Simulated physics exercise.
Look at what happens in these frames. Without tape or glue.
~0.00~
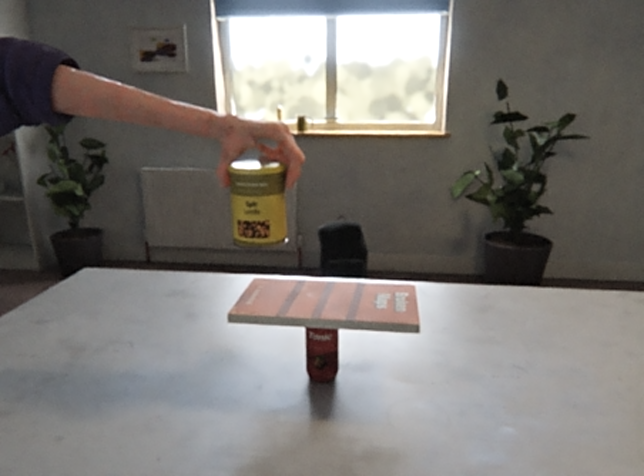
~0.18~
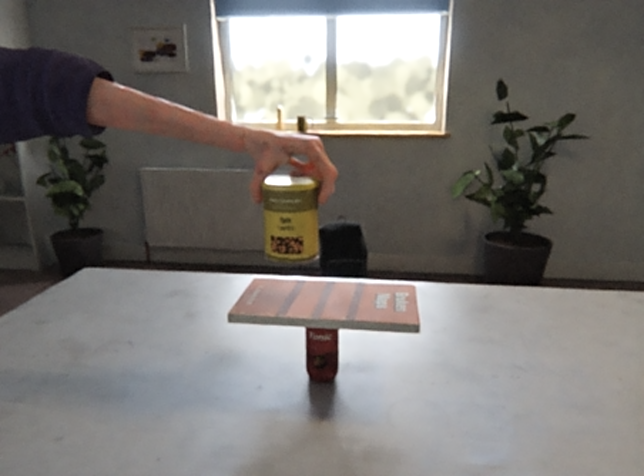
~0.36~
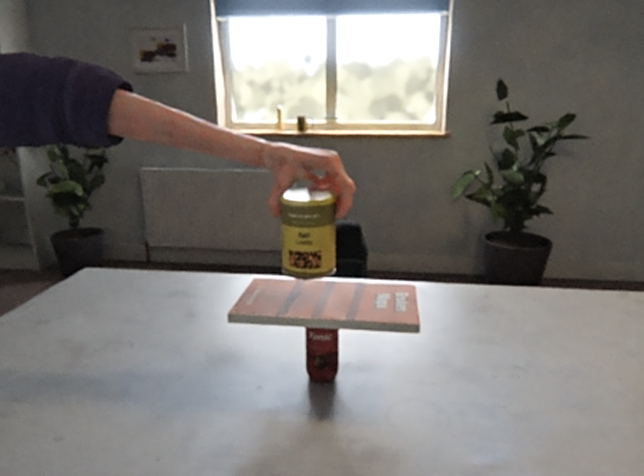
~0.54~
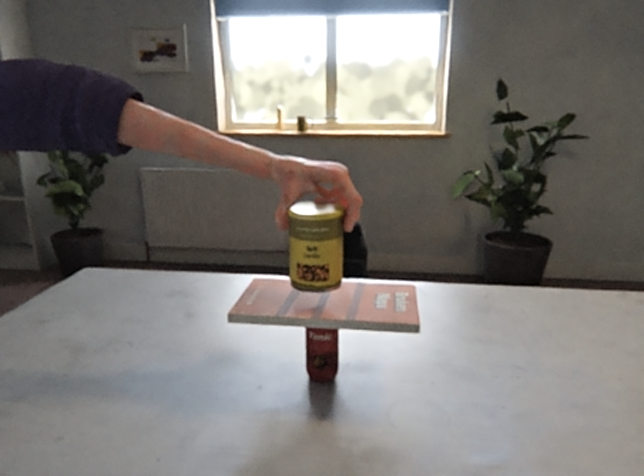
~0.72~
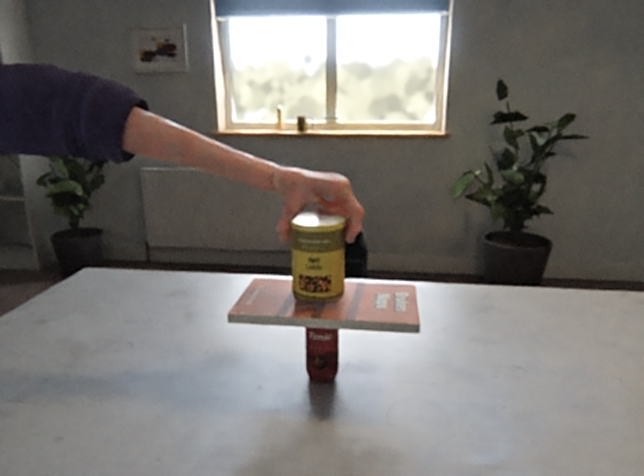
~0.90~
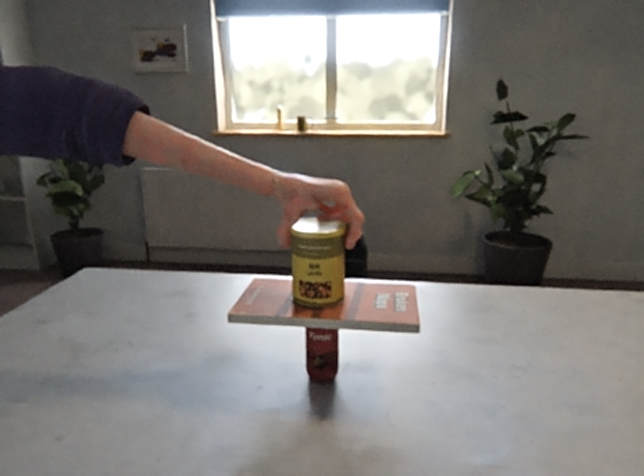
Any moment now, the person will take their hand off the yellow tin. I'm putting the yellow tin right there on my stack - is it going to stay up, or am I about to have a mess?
Most likely the stack survives.
By 1.10 s, all is still.
By 1.30 s, yellow tin resting near (318, 263).
When it is over (2.0 s), all 3 as before. End places, in pixels of the last picture, yellow tin near (318, 263). The stack stays up.
